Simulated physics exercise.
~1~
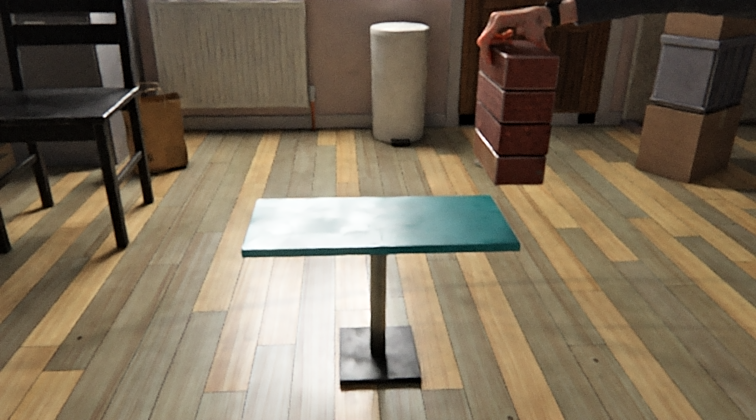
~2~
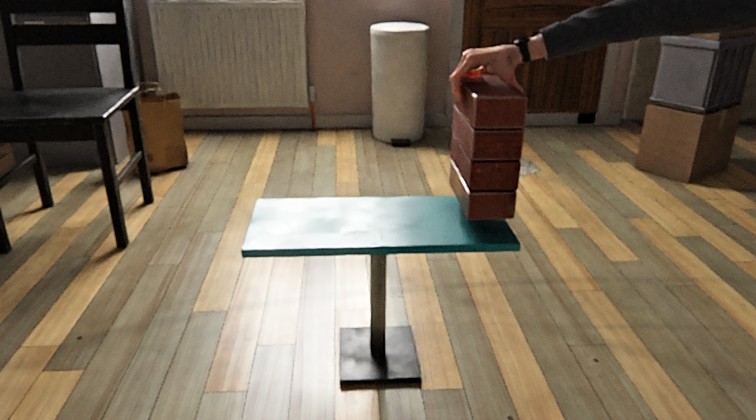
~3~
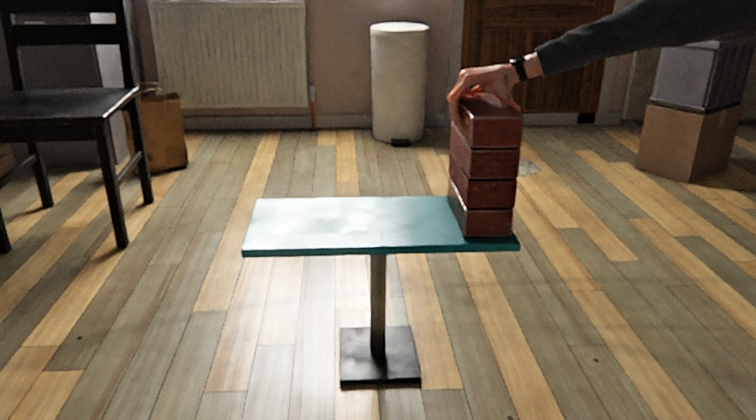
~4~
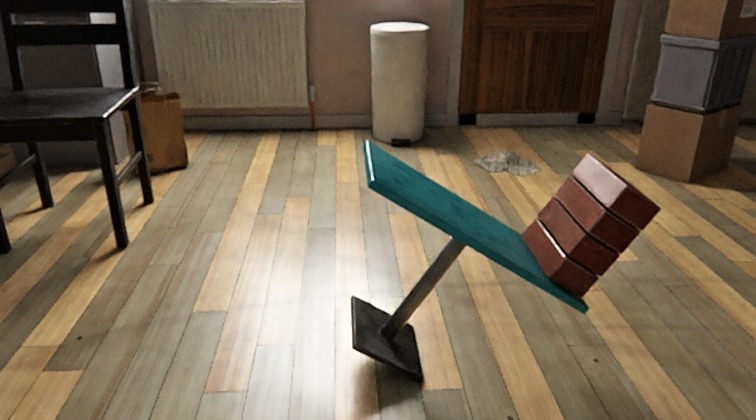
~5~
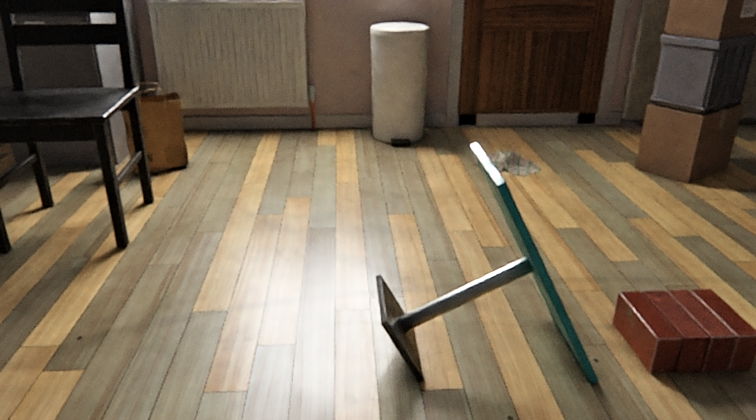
To begin with, a hand holds a stack of four red bricks above the right side of a small turquoise table with a single post and a square dark base. The hand moves the bricks left and down, then sets them near the right end of the tabletop, while the table stays level. Once the hand lets go and draws back, the table tips to the right, its base lifting as the bricks lean with it. The bricks end up on their side on the floor at the right, beside the overturned table with its top steeply tilted.
